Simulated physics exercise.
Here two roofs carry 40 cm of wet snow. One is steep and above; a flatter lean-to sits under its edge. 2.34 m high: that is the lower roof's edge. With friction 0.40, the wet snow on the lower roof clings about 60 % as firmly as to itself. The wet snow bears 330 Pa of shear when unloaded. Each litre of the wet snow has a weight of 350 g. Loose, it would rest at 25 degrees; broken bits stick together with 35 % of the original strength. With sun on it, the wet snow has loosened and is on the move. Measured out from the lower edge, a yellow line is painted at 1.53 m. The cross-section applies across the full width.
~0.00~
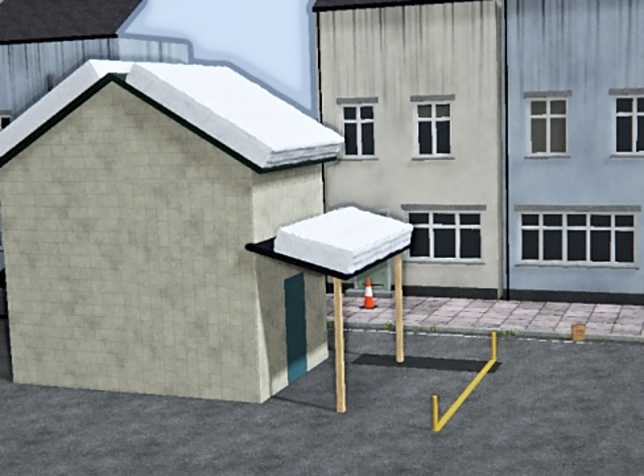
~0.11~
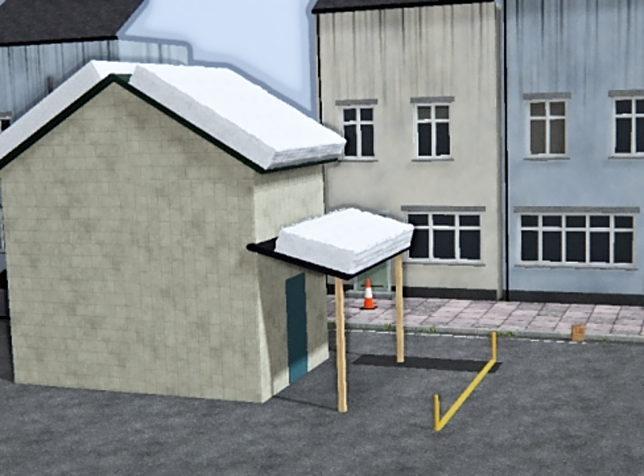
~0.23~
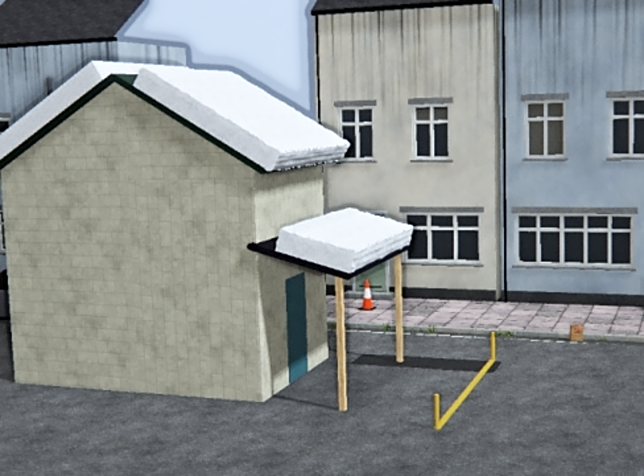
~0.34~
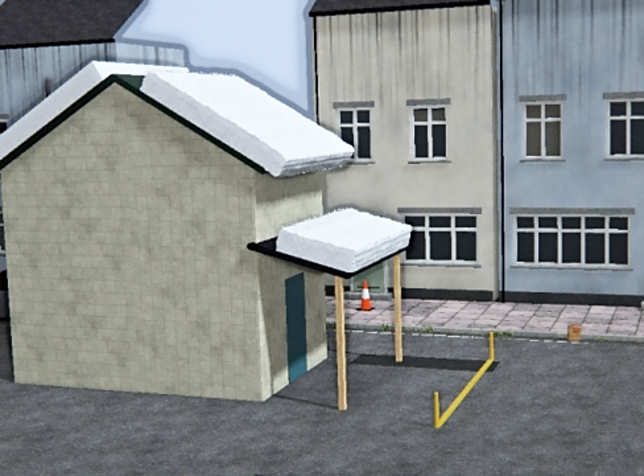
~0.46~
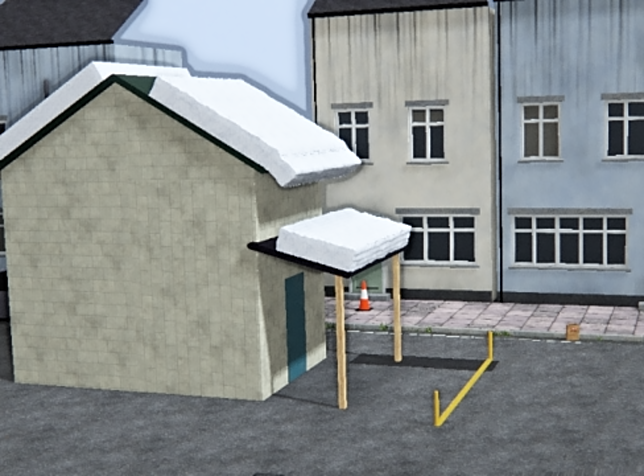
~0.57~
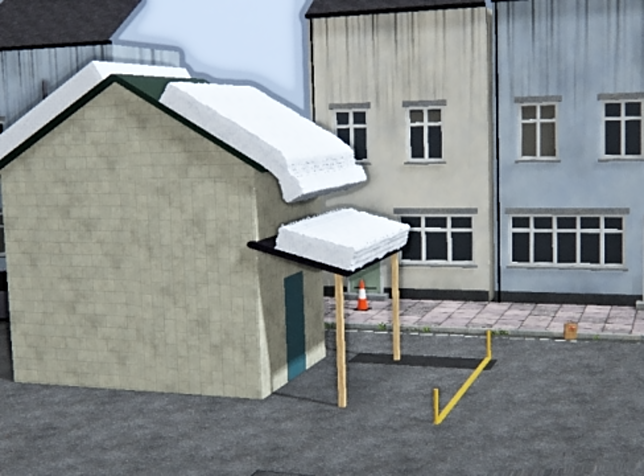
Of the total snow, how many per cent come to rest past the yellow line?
53 per cent.
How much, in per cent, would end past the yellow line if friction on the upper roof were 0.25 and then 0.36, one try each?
One try each gives 50 % and then 50 %.
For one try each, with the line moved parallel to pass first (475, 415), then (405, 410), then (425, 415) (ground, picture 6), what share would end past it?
45 %, 65 %, 60 %.
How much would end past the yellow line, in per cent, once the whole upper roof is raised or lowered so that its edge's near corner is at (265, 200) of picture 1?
Result: Near 55 %.
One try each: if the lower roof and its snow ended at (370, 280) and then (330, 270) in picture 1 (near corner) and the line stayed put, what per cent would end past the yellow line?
Try 1: 60 %; try 2: 45 %.
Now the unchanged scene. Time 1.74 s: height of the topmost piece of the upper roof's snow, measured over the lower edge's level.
0.7 m, more or less.
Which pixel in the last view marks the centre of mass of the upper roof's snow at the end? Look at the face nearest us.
Around (528, 395).
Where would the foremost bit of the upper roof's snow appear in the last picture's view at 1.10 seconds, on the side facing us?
At roughly (380, 264).
By 1.10 s, none is below the lower edge and 0 % is past the line.
By 1.74 s, 73 % is below the lower edge and 31 % is past the line.
By 2.37 s, 74 % is below the lower edge and 53 % is past the line.
By 3.00 s, 74 % is below the lower edge and 53 % is past the line.
By 3.20 s, at the end, 74 % is below the lower edge and 53 % is past the line.
